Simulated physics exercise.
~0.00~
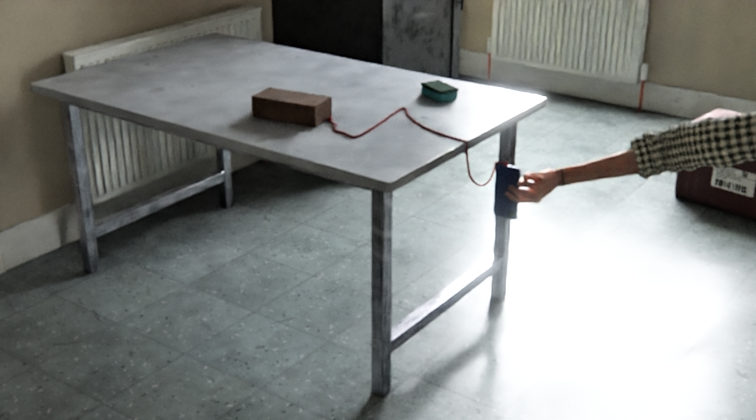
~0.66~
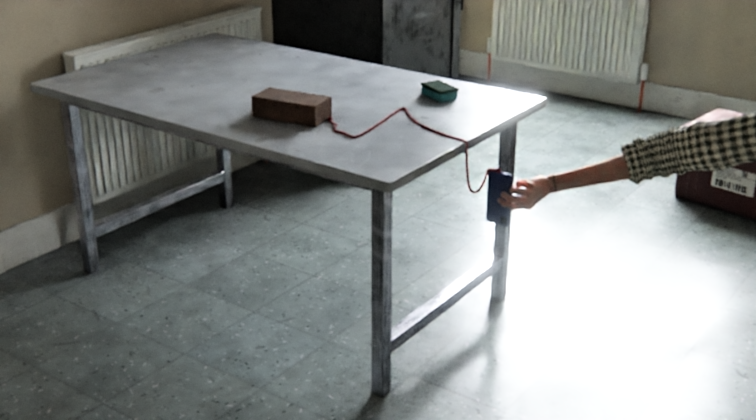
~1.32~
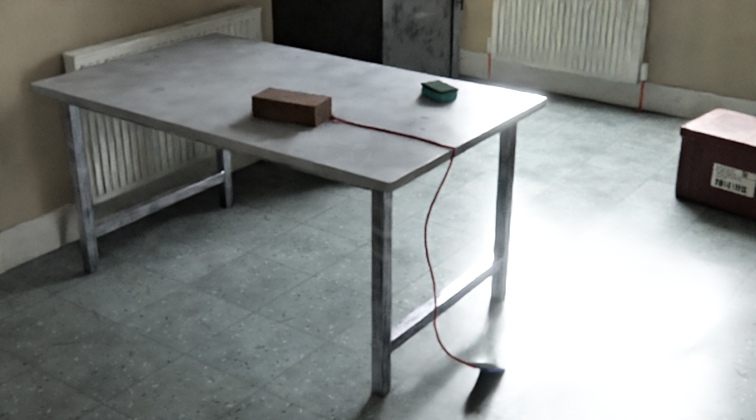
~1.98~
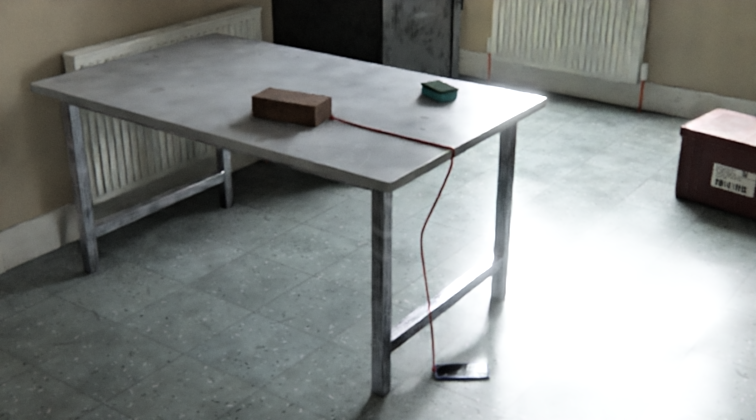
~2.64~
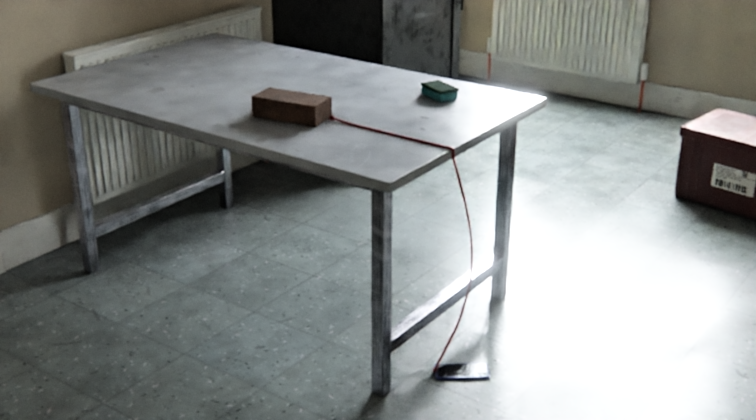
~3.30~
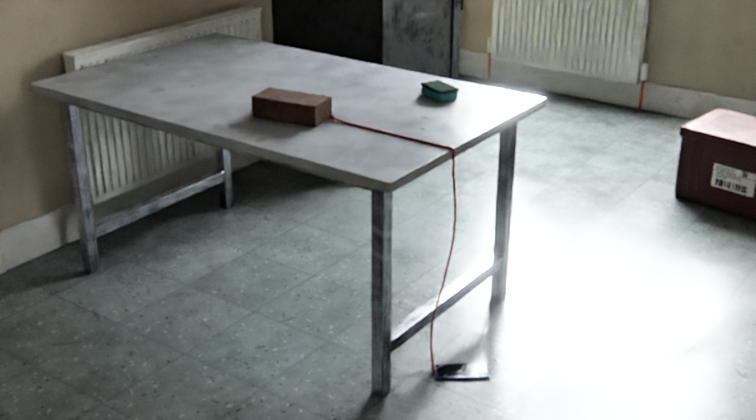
Beside a table, a hand releases a string-tied blue phone, which drops to the floor.
